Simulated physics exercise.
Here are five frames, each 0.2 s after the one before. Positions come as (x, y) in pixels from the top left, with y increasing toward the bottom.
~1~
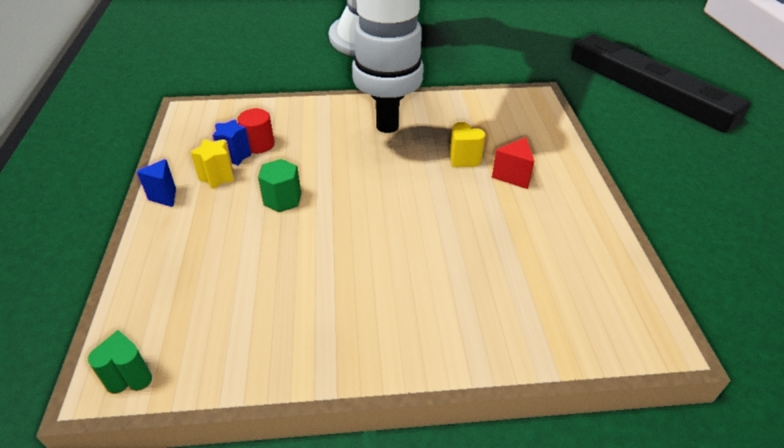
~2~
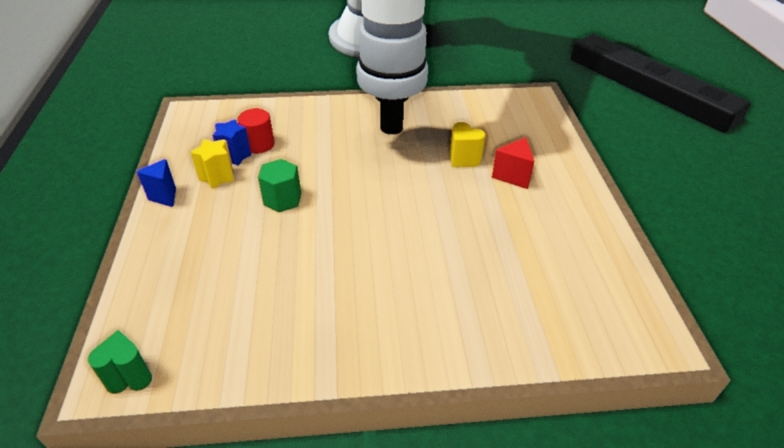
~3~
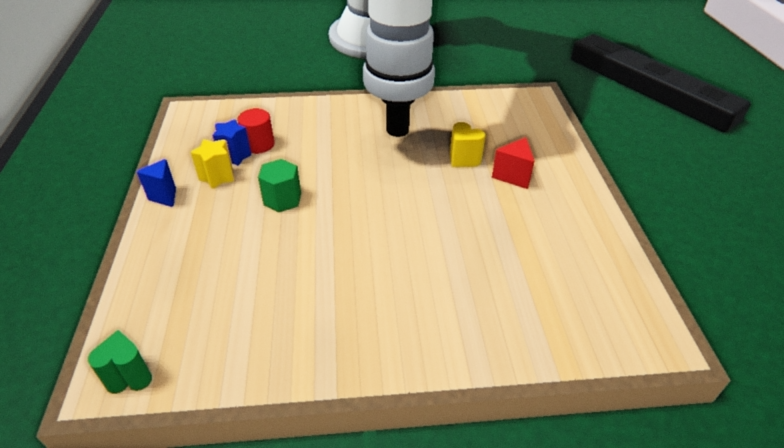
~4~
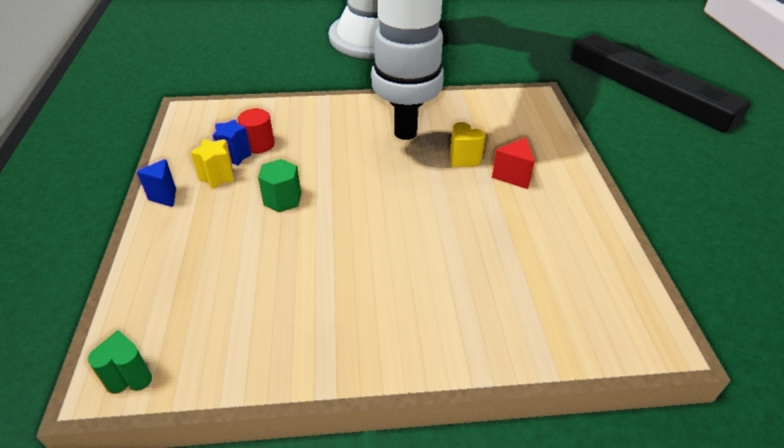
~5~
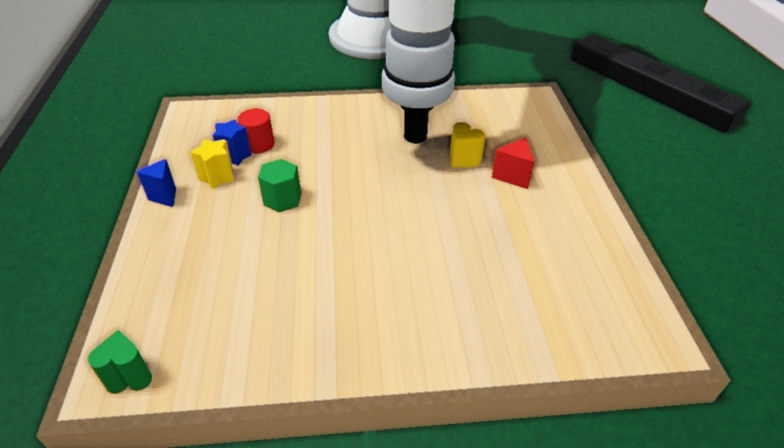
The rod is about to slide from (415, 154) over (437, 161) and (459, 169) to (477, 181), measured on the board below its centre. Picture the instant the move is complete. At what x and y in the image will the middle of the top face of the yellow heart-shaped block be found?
The top centre is at (485, 133).
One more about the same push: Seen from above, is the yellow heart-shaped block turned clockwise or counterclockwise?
It swings round anticlockwise.
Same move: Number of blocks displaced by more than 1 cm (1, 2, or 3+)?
Moved: Just one.
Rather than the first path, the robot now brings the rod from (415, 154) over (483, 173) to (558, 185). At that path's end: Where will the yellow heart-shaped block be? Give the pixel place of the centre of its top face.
Expect it around (499, 131).
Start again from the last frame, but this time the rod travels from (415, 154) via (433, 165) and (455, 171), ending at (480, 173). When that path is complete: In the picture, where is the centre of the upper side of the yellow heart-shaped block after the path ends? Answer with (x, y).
The point I'd pick in the picture is (486, 130).
On the path given first. Halfway along, rod (450, 148); yellow heart-shaped block (475, 131), turned 20° anticlockwise.
At the end, rod (480, 164); yellow heart-shaped block (485, 133), turned 45° anticlockwise; red triangular block in place.
